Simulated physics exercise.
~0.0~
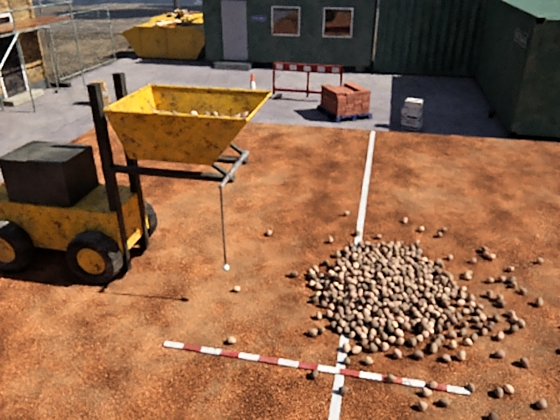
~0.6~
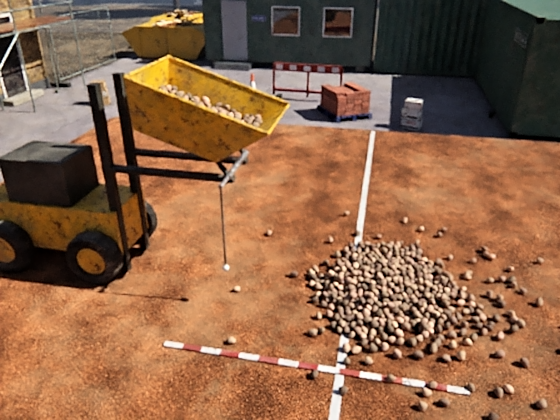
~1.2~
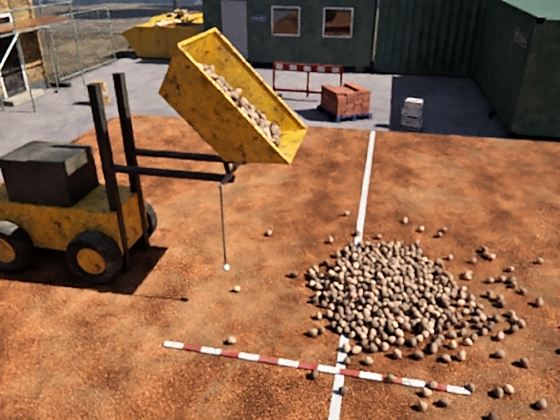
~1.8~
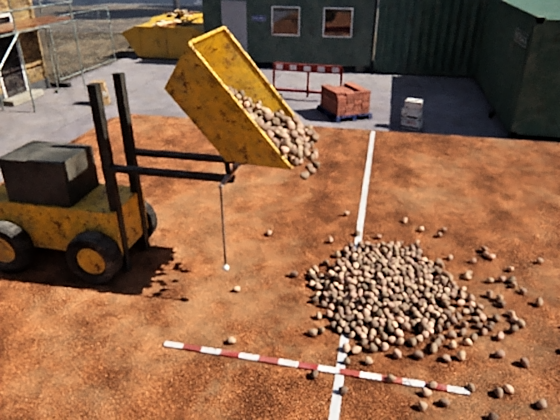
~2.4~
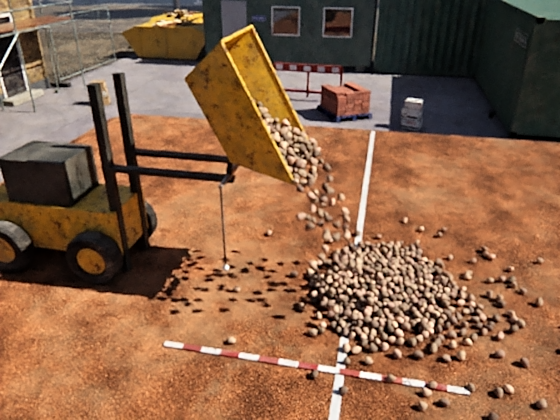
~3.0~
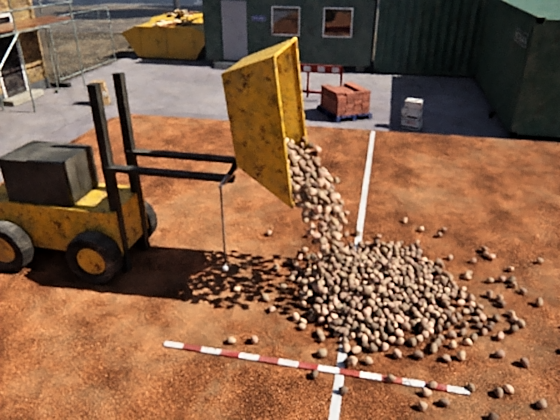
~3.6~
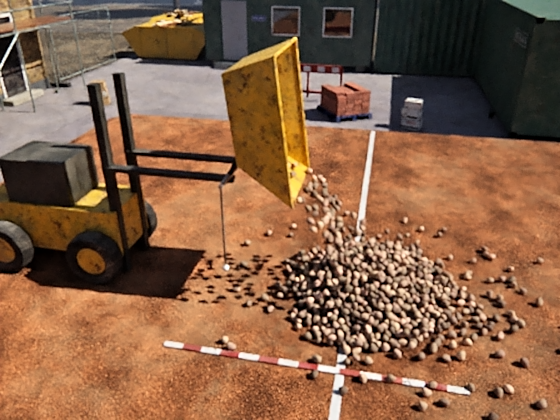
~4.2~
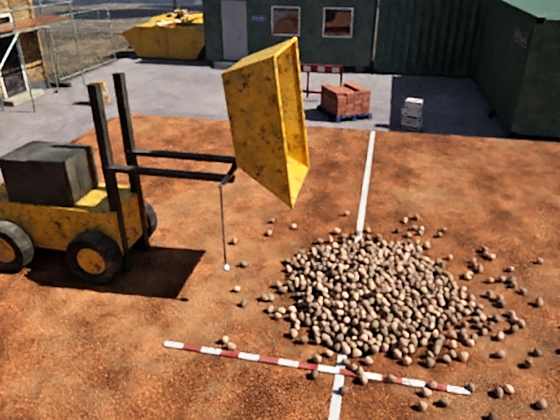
The clip shows a yellow loader on brown ground tipping its raised skip forward in stages, pouring brownish stones onto a loose pile lying across a white line. The skip ends steeply tilted and empty, with the pile broader and spread on both sides of the line.
